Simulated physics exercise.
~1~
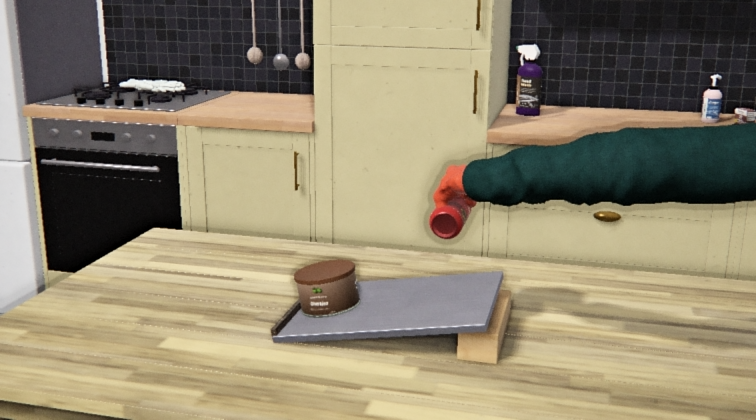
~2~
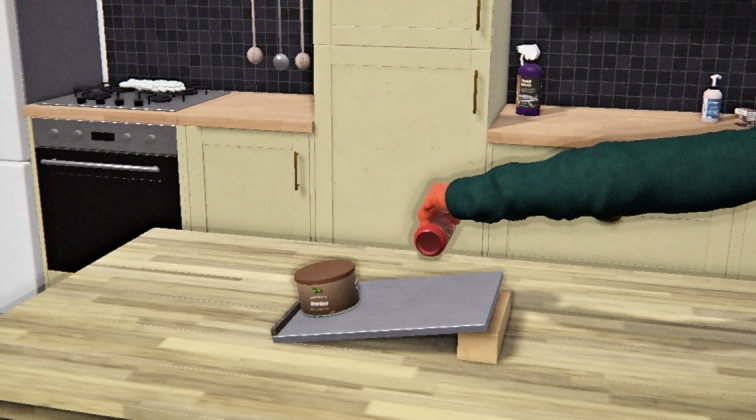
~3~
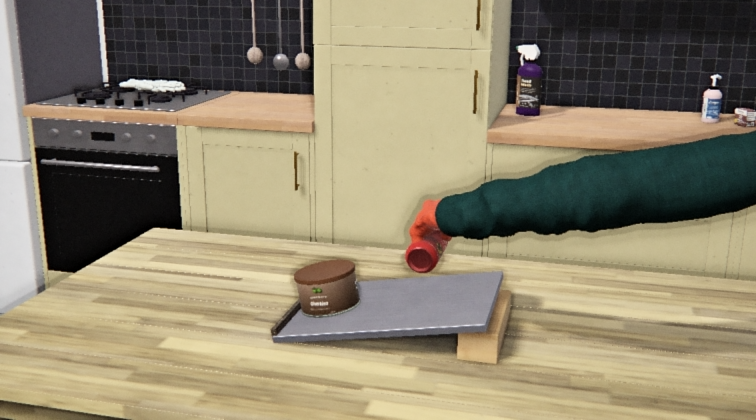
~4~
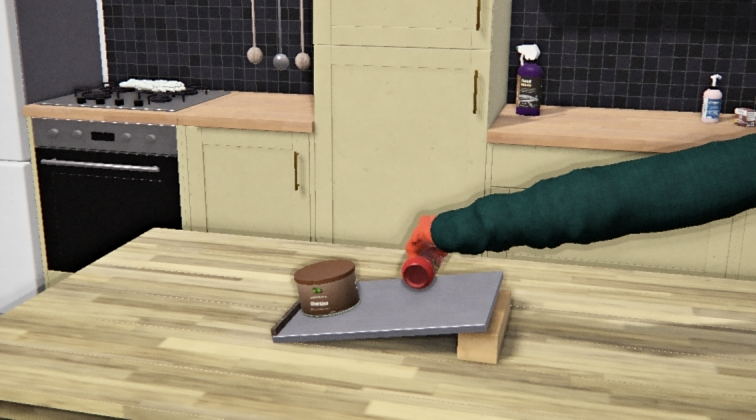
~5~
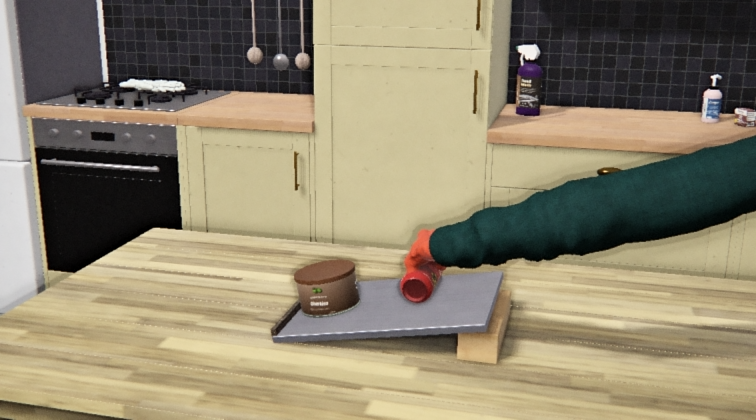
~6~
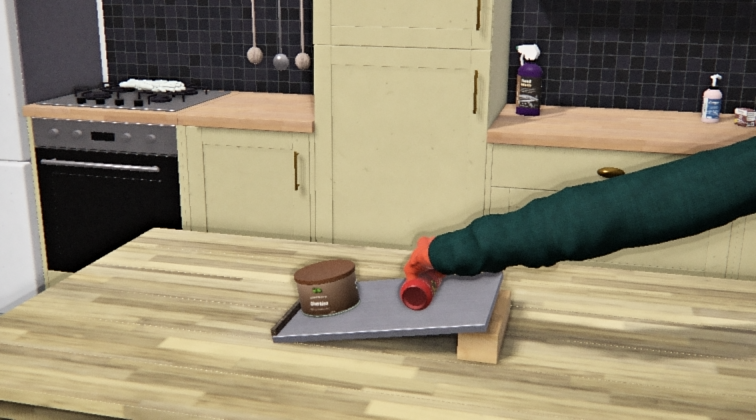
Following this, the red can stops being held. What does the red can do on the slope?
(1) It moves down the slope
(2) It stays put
Answer: 1.
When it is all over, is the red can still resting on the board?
Still on top.
Then, 0.50 s on from there, red can shifted about its own width near (381, 288).
Then, 1.00 s on from there, red can shifted well along near (371, 288).
In the end, moved from the start, red can; brown tub unmoved. At the end, from the last picture's camera, red can near (371, 288). The red can slides or rolls down.
